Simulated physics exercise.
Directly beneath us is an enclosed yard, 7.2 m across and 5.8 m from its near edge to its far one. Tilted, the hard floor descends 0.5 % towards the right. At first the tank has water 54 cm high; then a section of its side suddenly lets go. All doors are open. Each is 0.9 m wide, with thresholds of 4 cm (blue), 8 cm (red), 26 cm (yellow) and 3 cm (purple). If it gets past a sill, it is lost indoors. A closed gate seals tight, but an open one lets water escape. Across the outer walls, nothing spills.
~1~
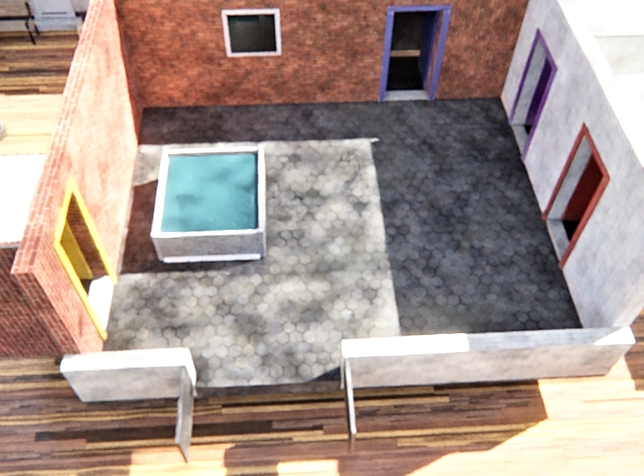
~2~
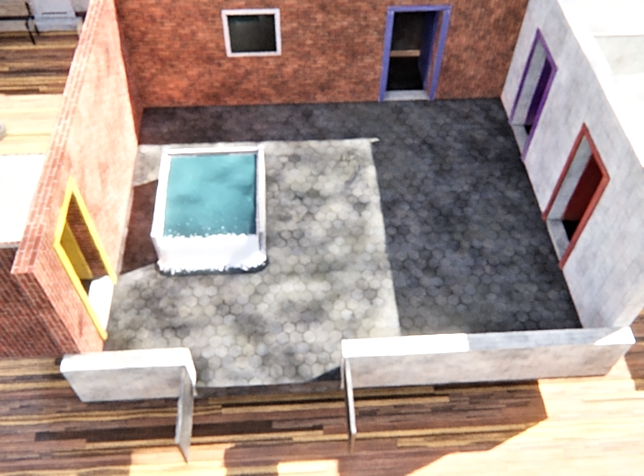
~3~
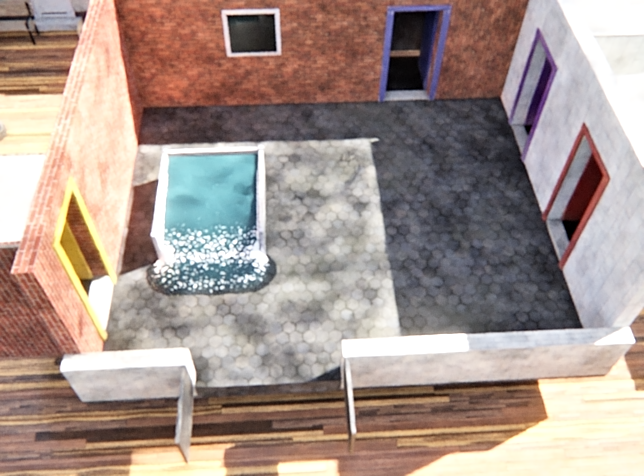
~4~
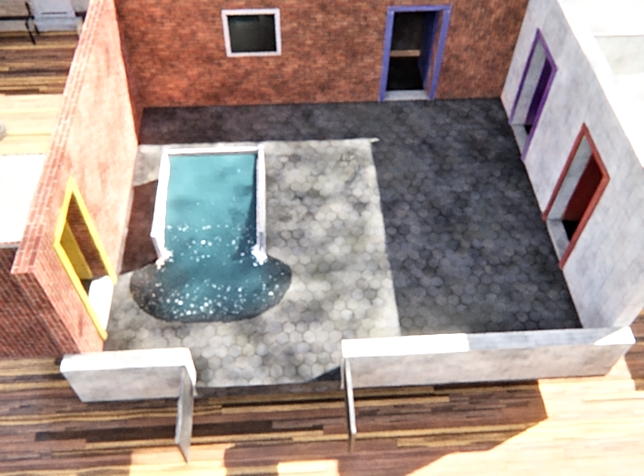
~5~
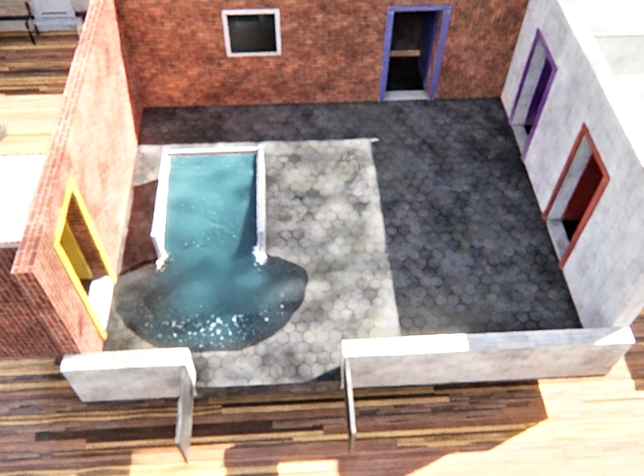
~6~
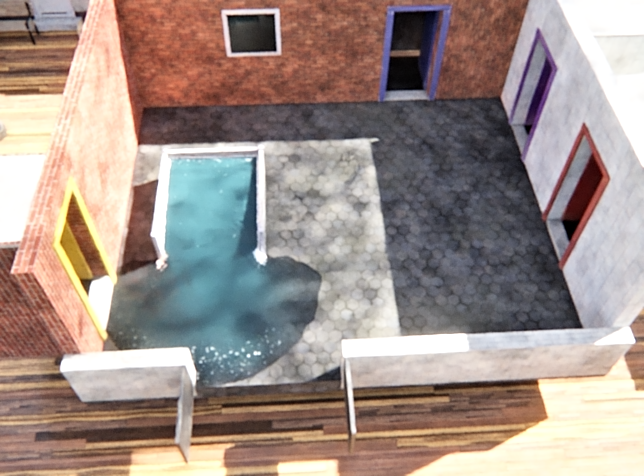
The clip opens on a walled yard seen from above, with a full, still tank of blue-green water on the left of its paved floor. The tank's near side gives way and foaming water pours out, then spreads across the paving in a widening rounded pool to the yellow-framed doorway and the low front wall.
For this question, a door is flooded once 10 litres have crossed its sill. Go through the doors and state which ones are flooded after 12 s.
One by one: The blue door lets in less than the limit; the red door lets in less than the limit; the yellow door lets in less than the limit; the purple door lets in less than the limit.
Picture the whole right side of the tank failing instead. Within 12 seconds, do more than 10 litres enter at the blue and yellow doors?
Log - blue: Threshold topped, yellow: Threshold not reached.
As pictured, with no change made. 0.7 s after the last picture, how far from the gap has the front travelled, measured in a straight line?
That works out near 3.0 m.
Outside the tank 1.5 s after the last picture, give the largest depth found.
I'd say near 30 centimetres.
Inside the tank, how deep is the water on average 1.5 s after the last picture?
It averages close to 16 cm.
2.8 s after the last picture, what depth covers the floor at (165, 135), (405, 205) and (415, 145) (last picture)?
Listed order: 0 / 0 / 0 cm.
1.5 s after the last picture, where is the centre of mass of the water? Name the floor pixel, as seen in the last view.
Pixel position near (203, 283).
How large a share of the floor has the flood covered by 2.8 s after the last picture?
Wet share: About 25 %.
Then, 0.7 s after the last picture water covers 20 % of the floor and is deepest (33 cm) near (98, 376); blue door not reached, red door not reached, yellow door 9 cm at the sill, 0 L in, purple door not reached.
Then, 1.5 s after the last picture water covers 20 % of the floor and is deepest (30 cm) near (175, 373); blue door not reached, red door not reached, yellow door 15 cm at the sill, 0 L in, purple door not reached.
Then, 2.8 s after the last picture water covers 25 % of the floor and is deepest (14 cm) near (98, 376); blue door not reached, red door not reached, yellow door 12 cm at the sill, 0 L in, purple door not reached.
Then, 6.3 s after the last picture water covers 45 % of the floor and is deepest (8 cm) near (142, 122); blue door not reached, red door 2 cm at the sill, 0 L in, yellow door 4 cm at the sill, 0 L in, purple door not reached.
Then, 11.3 s after the last picture water covers 60 % of the floor and is deepest (4 cm) near (566, 354); blue door 1 cm at the sill, 0 L in, red door 3 cm at the sill, 0 L in, yellow door 2 cm at the sill, 0 L in, purple door 2 cm at the sill, 0 L in.
